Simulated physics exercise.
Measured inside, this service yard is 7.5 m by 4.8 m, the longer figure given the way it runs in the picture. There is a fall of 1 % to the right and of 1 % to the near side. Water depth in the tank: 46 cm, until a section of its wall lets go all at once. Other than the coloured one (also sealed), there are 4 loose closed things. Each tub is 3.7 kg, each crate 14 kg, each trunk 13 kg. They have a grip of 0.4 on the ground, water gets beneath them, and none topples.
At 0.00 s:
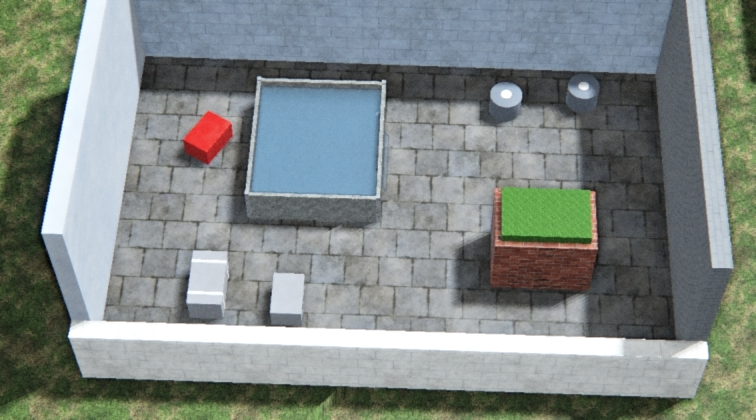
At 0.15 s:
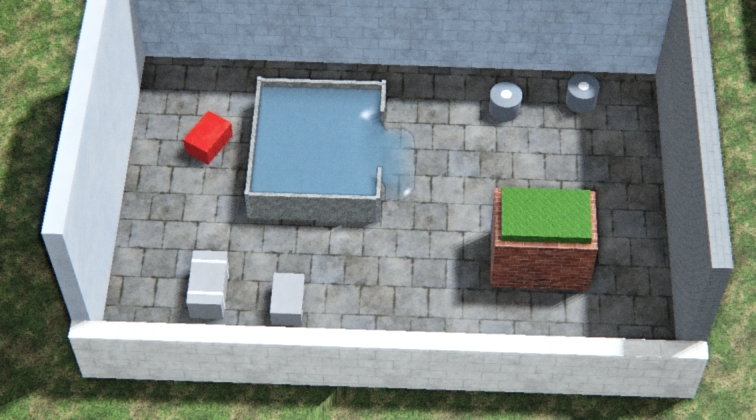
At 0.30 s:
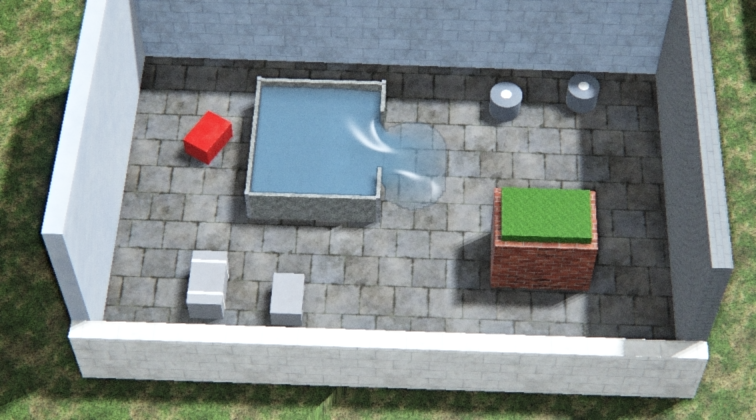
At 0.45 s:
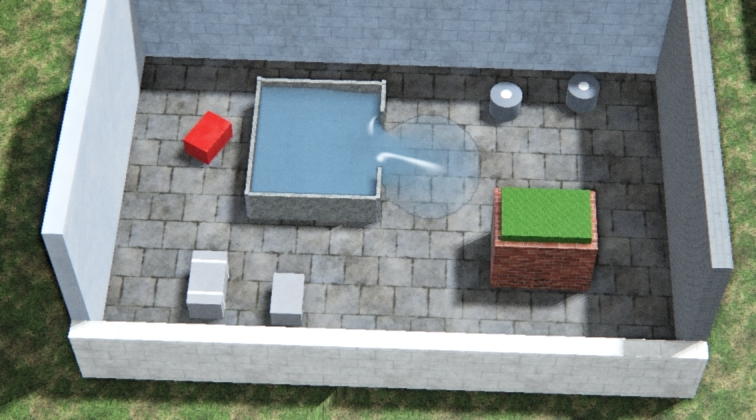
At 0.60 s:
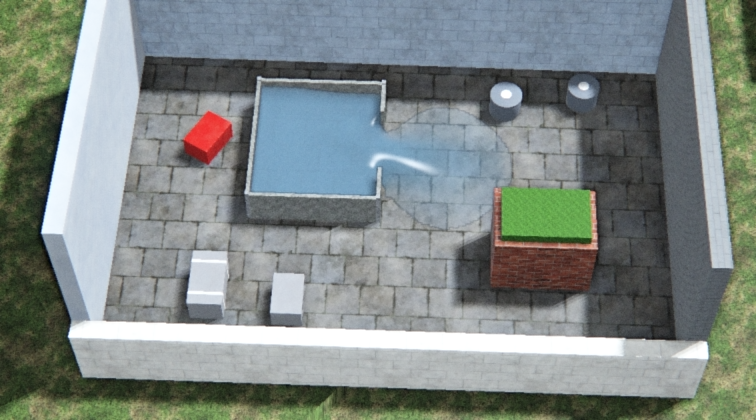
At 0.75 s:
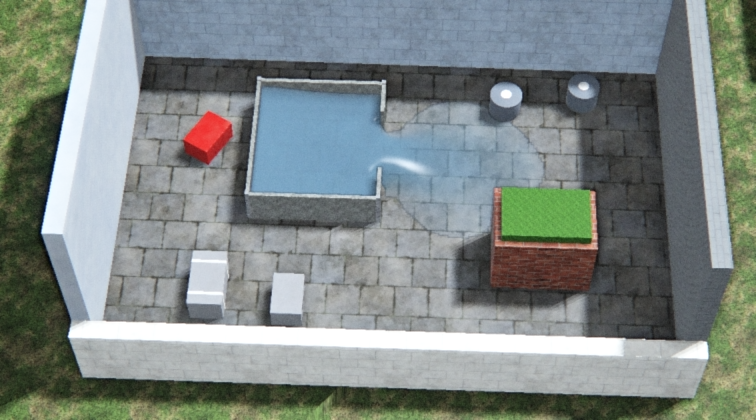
A walled tank of water in a paved yard opened on its right side, and water poured out and spread in a widening pool across the paving, while the red box and other objects stayed put.
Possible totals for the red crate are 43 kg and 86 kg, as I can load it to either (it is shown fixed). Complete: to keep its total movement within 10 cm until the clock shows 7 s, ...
To keep it within that, the smaller load will do.
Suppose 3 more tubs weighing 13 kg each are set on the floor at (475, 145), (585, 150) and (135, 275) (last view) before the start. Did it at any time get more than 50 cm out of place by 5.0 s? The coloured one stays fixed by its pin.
Beyond it, beyond it, within it.
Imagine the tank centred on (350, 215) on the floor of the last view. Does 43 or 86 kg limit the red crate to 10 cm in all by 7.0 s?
Then it turns out the lighter mass already works.
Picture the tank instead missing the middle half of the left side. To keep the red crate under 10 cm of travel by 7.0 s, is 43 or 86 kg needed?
Well, in that case neither one does it.
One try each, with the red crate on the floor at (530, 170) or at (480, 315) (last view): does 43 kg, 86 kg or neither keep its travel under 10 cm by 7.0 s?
In that order: Just the heavier works; the lighter suffices.
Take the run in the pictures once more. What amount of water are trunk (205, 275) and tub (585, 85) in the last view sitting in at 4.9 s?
Around 0 cm and 10 cm.
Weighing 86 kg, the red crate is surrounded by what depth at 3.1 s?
Something like 0 centimetres.
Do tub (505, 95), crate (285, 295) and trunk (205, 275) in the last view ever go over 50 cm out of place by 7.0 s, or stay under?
Well, they come out exceeding it, not exceeding it and not exceeding it, in that order.
After 1.4 s the red crate would be 0 cm from its start with 43 kg and 0 cm from its start with 86 kg; 0 cm of water round it then.
After 3.1 s the red crate would be 0 cm from its start with 43 kg and 0 cm from its start with 86 kg; 0 cm of water round it then.
After 4.9 s the red crate would be 0 cm from its start with 43 kg and 0 cm from its start with 86 kg; 0 cm of water round it then.
After 7.0 s the red crate would be 0 cm from its start with 43 kg and 0 cm from its start with 86 kg; 0 cm of water round it then.
